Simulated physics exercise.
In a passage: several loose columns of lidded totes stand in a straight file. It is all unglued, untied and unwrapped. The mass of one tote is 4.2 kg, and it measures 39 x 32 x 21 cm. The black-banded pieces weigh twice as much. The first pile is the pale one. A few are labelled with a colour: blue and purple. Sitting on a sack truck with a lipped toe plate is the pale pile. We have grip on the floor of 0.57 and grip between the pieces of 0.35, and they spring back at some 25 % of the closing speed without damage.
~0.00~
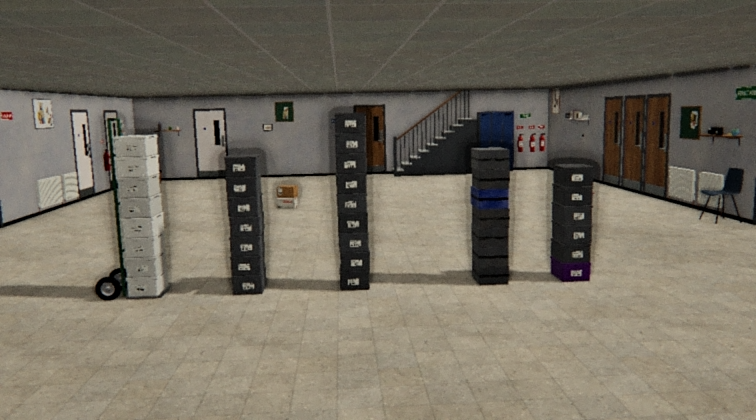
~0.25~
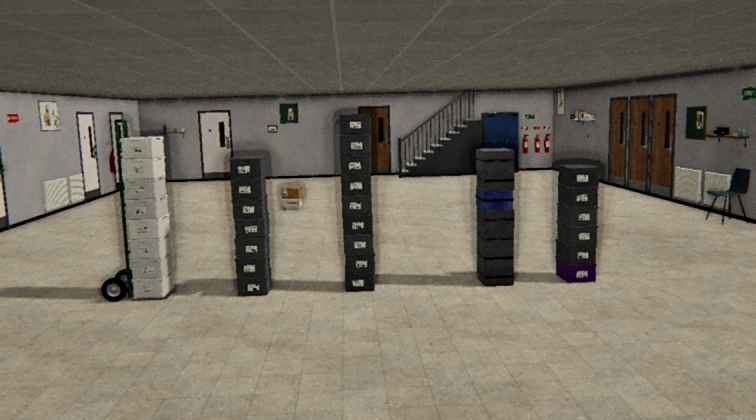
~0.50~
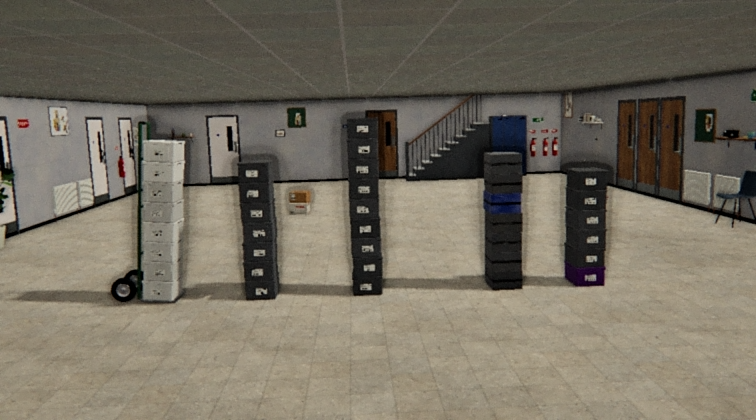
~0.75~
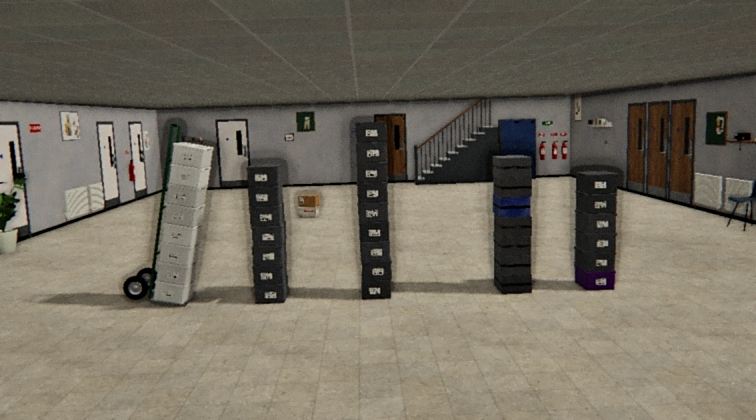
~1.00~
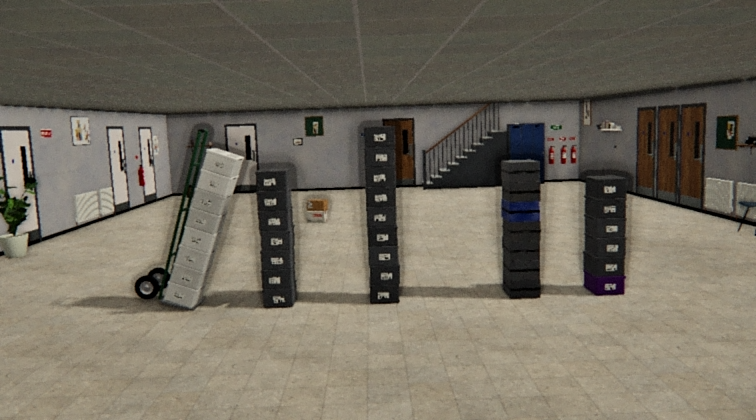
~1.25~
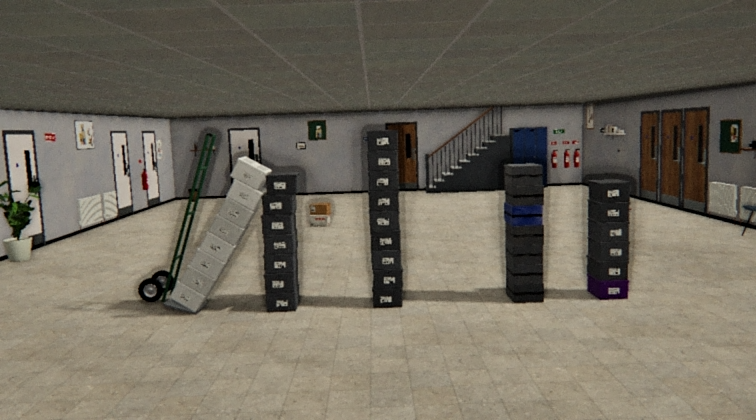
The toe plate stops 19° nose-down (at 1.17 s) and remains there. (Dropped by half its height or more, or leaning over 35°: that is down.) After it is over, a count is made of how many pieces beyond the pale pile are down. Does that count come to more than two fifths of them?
Yes - the damage will go beyond two fifths.
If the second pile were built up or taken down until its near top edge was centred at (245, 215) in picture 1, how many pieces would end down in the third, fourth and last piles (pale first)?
In that case third 0, fourth 0, last 0.
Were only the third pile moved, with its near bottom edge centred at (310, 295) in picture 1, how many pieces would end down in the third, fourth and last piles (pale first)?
Third 9; fourth 6; last 5.
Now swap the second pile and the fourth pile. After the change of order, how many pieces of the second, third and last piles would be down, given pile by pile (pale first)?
Pile by pile, you'd see second at 7, third at 8 and last at 5 down.
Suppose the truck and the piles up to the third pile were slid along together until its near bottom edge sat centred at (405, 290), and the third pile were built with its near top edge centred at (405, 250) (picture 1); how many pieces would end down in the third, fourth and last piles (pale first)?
You'd get third 1, fourth 0 and last 0.
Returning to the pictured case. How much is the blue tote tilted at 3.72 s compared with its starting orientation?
I'd put it at roughly 20 degrees away from its starting angle.
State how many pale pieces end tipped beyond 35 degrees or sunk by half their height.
Count: 7.
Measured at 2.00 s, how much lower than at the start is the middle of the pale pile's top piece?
70 cm lower.
By 2.00 s, 8 of the pale pile down; 6 of the 29 other totes down.
By 3.72 s, 7 of the pale pile down; 14 of the 29 other totes down; blue tote tilted 19°.
When it is over (5.7 s), 7 of the pale pile down; 25 of the 29 other totes down; blue tote on its side; purple tote moved 42 mm. That is 86 per cent. In pixels of the last frame, middles, blue tote near (611, 262), purple tote near (611, 286).
